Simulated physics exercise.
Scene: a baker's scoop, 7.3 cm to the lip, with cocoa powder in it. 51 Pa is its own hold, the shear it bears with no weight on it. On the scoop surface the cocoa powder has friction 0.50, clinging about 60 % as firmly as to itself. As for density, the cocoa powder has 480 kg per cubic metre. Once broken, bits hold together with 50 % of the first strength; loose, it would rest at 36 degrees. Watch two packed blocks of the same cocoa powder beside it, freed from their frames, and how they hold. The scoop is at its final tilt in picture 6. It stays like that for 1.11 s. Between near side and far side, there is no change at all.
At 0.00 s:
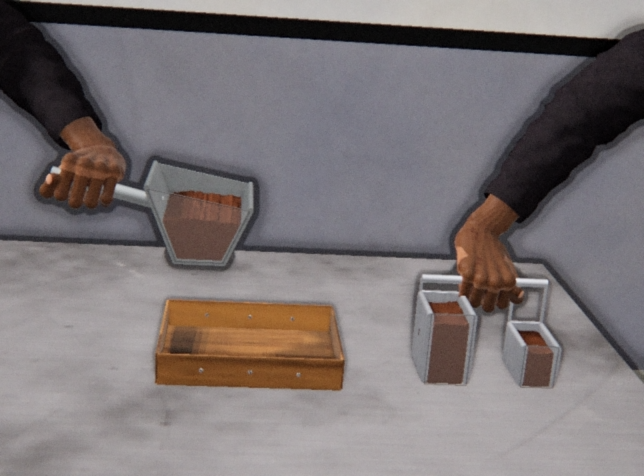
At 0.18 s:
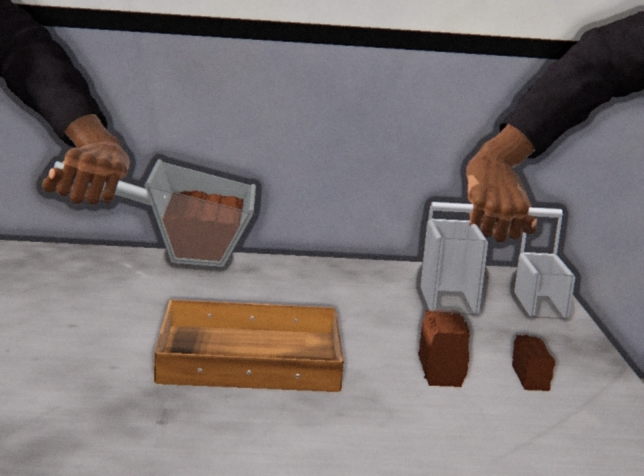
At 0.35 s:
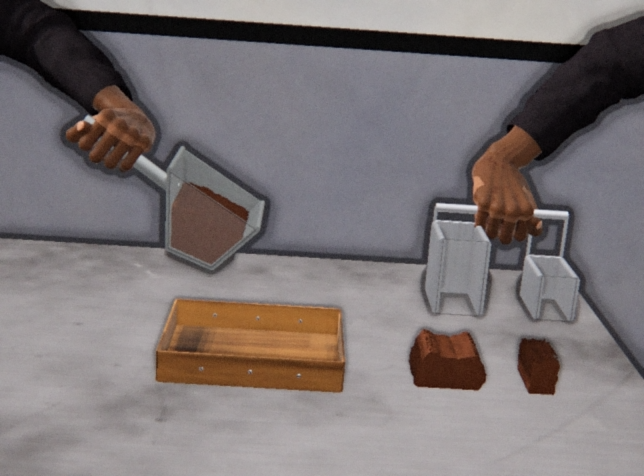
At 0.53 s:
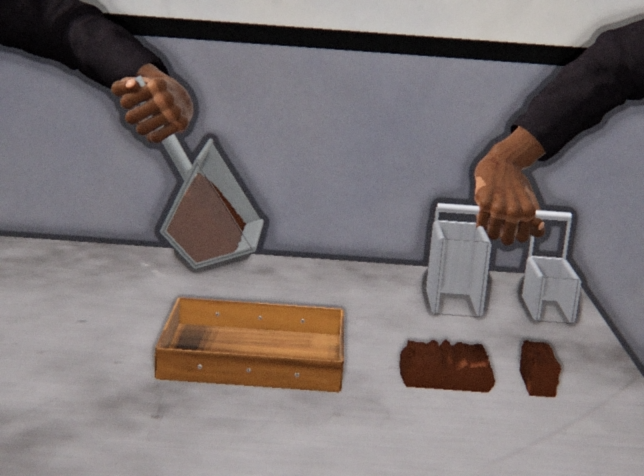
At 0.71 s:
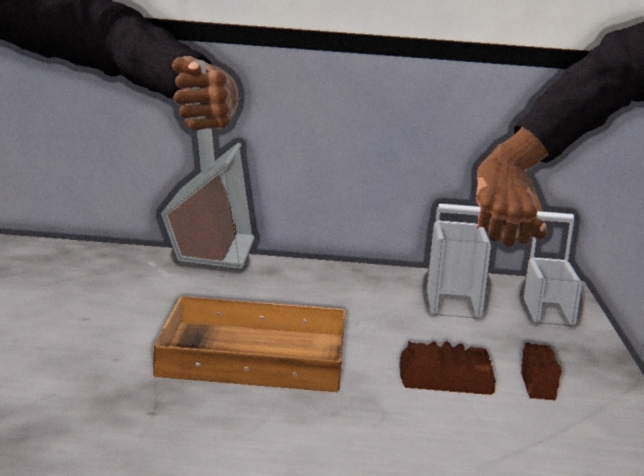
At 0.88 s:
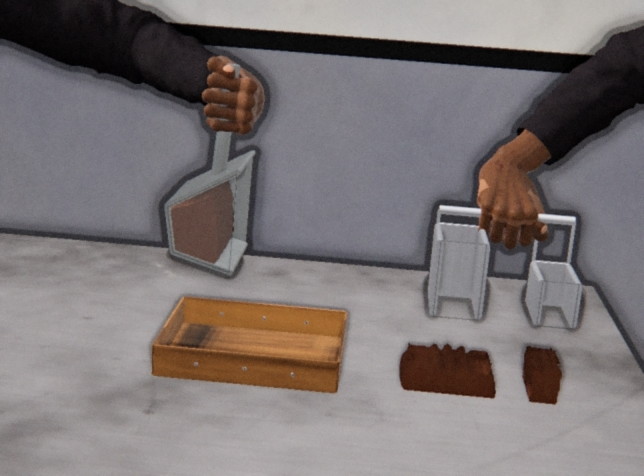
At the start, one hand holds a scoop of brown powder above a wooden tray while another grips a frame around two packed blocks. The frame lifts away, and the taller block slumps into a low, jagged heap while the smaller keeps its height, as the scoop tilts steeply, its powder still inside.
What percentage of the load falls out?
Roughly 33 %.
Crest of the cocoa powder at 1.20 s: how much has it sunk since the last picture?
Roughly 2.0 cm.
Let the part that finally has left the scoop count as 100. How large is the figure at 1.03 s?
Share so far: Roughly 0 percent.
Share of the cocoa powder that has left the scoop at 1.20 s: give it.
Reading: Around 25 %.
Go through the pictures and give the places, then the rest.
The first picture shows lip at (248, 210), tilt 0 degrees; top of the cocoa powder at (186, 218); blocks stand 9.4 cm, 5.1 cm (left to right).
The second picture shows lip at (248, 211), tilt 2 degrees; top of the cocoa powder at (190, 217); blocks stand 8.6 cm, 5.1 cm (left to right).
The third picture shows lip at (256, 227), tilt 22 degrees; top of the cocoa powder at (177, 207); blocks stand 5.7 cm, 5.1 cm (left to right).
The fourth picture shows lip at (253, 247), tilt 45 degrees; top of the cocoa powder at (188, 197); blocks stand 4.2 cm, 5.1 cm (left to right).
The fifth picture shows lip at (241, 263), tilt 69 degrees; top of the cocoa powder at (200, 192); blocks stand 4.1 cm, 5.1 cm (left to right).
The sixth picture shows lip at (231, 270), tilt 82 degrees; top of the cocoa powder at (210, 197); blocks stand 4.1 cm, 5.1 cm (left to right).
After 1.03 s, the scoop is at 82 degrees and 0 % has left it.
After 1.20 s, the scoop is at 82 degrees and 25 % has left it.
After 1.38 s, the scoop is at 82 degrees and 33 % has left it.
After 1.55 s, the scoop is at 82 degrees and 33 % has left it.
After 1.66 s, at the end, the scoop is at 82 degrees and 33 % has left it.
